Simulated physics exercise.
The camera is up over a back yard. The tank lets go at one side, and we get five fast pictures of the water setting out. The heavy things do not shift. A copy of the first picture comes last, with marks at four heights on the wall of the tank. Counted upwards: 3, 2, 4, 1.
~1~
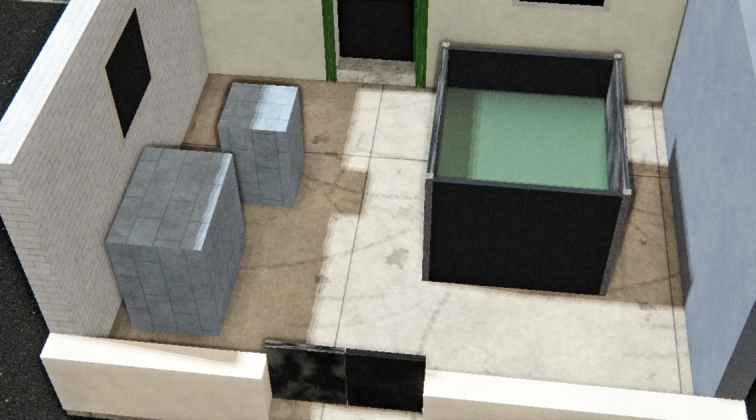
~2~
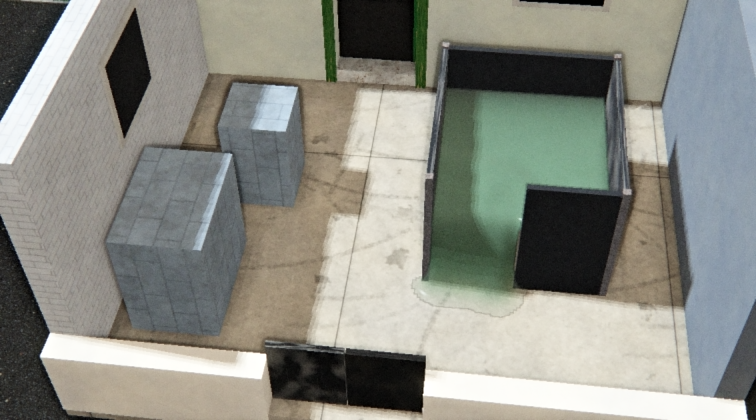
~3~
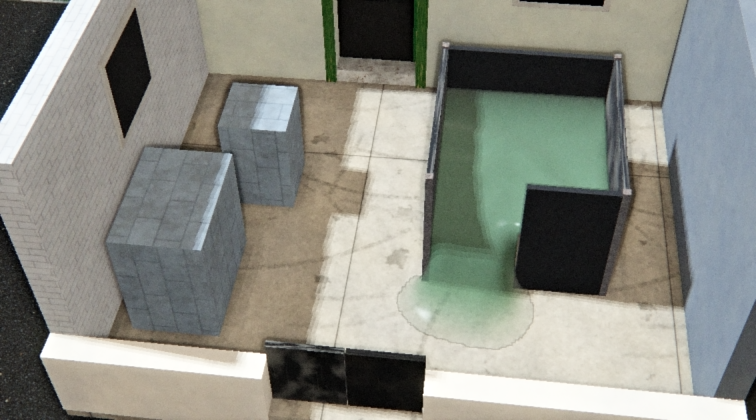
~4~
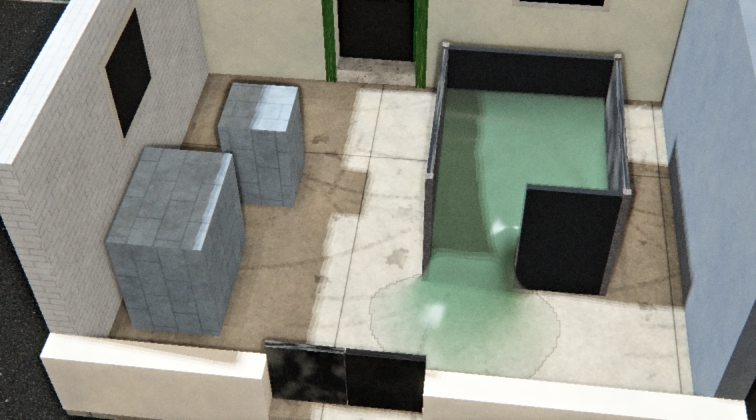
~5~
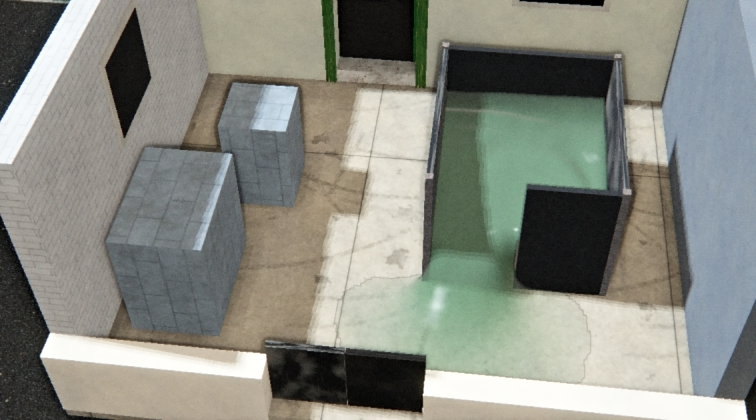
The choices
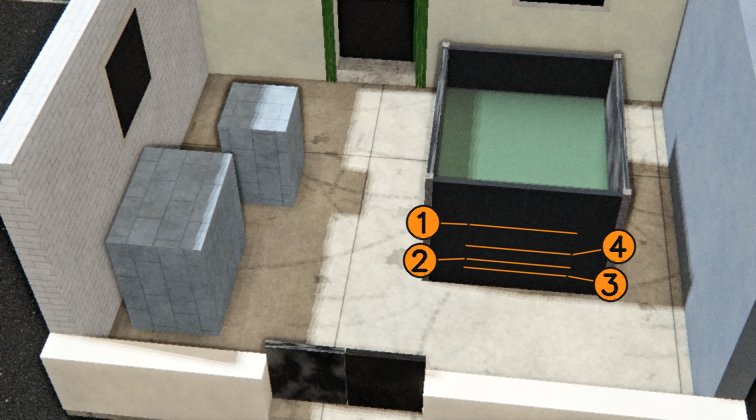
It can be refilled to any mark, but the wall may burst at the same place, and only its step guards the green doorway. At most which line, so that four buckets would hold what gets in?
Choose 1.
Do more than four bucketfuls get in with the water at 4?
No, that is safe.
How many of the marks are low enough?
All of the four.
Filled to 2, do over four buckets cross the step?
No.
On the marked copy, 1 at (521, 228); 2 at (517, 263); 3 at (515, 271); 4 at (518, 250); from the bottom up 3, 2, 4, 1.
Choosing 1, a splash gets over, under a bucket.
Choosing 2, nothing gets over.
Choosing 3, nothing gets over.
Choosing 4, nothing gets over.
